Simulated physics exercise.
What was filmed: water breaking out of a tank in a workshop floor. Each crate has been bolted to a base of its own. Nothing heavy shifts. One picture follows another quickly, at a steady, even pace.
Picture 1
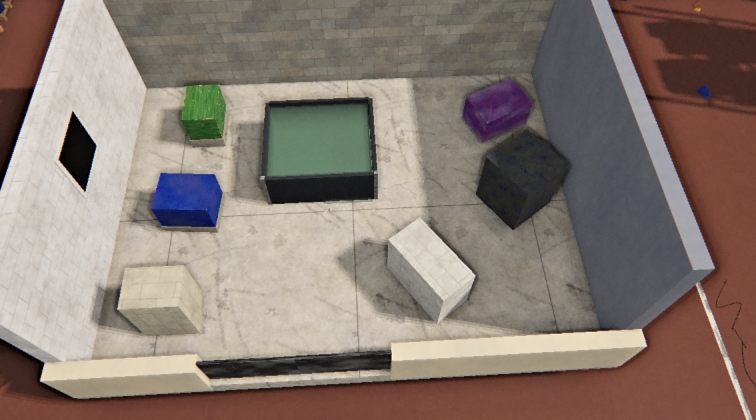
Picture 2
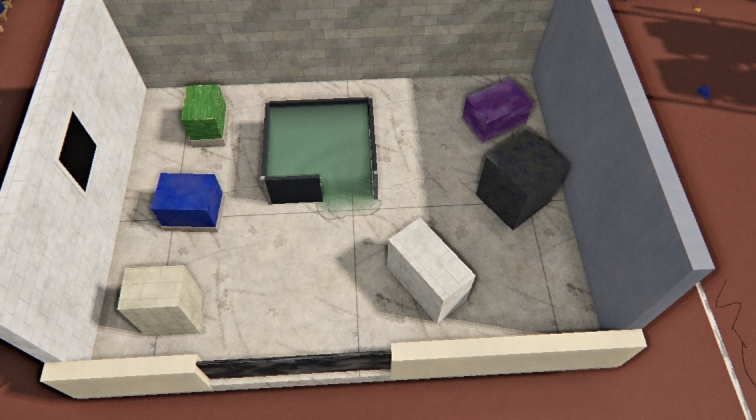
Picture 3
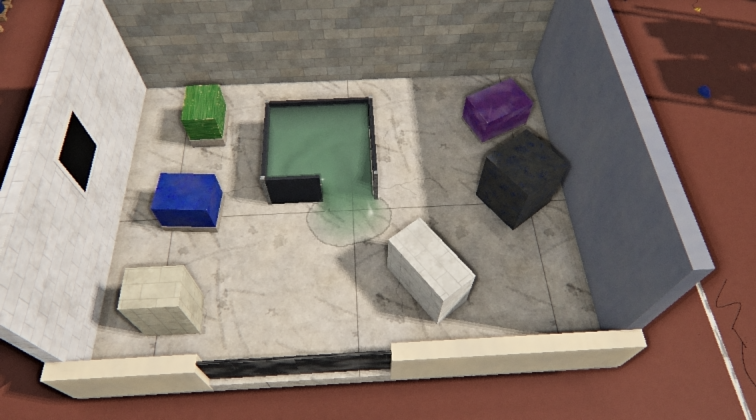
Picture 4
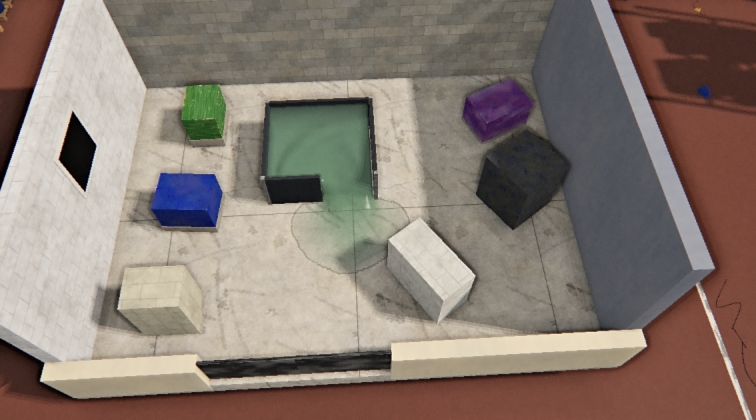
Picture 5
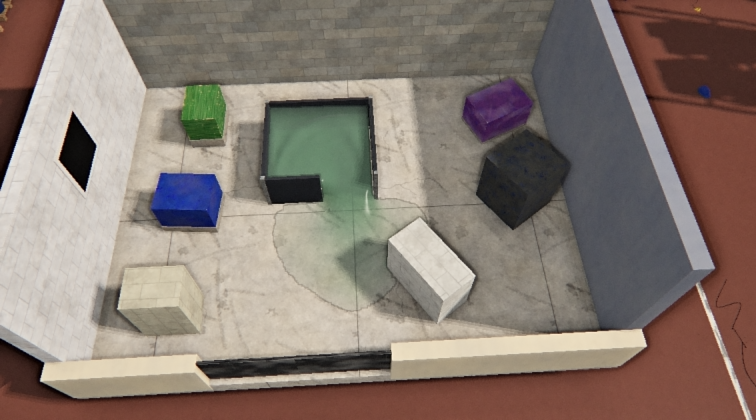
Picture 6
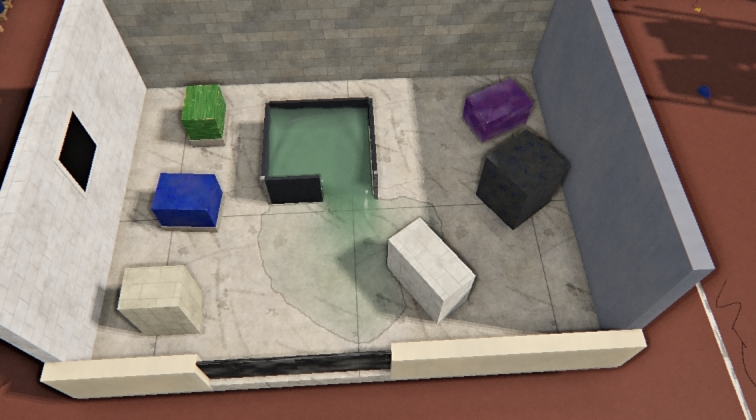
Greenish water pours from a dark-rimmed square tank near the middle of a pale, walled workshop floor, seen from high above at a steady angle. Green, blue and cream blocks stand to the left, with white, black and purple ones to the right. A gap opens in the tank's front wall, and a thin, clear sheet spreads toward the viewer, widening around the white block's near side.
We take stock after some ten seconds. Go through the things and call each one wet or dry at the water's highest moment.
Called one by one: The green crate is dry; the purple crate is wet; the blue crate is dry.
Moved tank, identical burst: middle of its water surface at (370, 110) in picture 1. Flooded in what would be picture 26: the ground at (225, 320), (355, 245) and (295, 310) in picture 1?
As listed: Wet, covered, awash.
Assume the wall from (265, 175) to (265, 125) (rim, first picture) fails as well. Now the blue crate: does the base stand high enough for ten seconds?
The blue gets flooded.
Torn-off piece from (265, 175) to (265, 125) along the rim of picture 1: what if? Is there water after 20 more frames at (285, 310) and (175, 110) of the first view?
Submerged, submerged.
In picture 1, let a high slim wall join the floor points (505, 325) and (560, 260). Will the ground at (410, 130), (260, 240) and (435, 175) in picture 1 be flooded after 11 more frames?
Taking the three spots in order: Spared, spared, spared.
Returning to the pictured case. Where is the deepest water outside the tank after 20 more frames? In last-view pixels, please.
Point to roughly (102, 375).
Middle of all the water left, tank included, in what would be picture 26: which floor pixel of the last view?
Roughly at (339, 244).
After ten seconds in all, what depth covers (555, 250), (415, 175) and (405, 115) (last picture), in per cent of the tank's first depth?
About 10 per cent, then 4 per cent, then 4 per cent.
A moment on, water covers 25 % of the floor; the green crate not reached, the purple crate not reached, the blue crate not reached.
Next, water covers 35 % of the floor; the green crate not reached, the purple crate not reached, the blue crate water round its plinth.
Then, water covers 45 % of the floor; the green crate not reached, the purple crate water round its plinth, the blue crate water round its plinth.
Later, water covers 70 % of the floor; the green crate water round its plinth, the purple crate water round its plinth, the blue crate water round its plinth.
In the end, water covers 100 % of the floor; the green crate stayed above the water, the purple crate was topped, the blue crate stayed above the water.
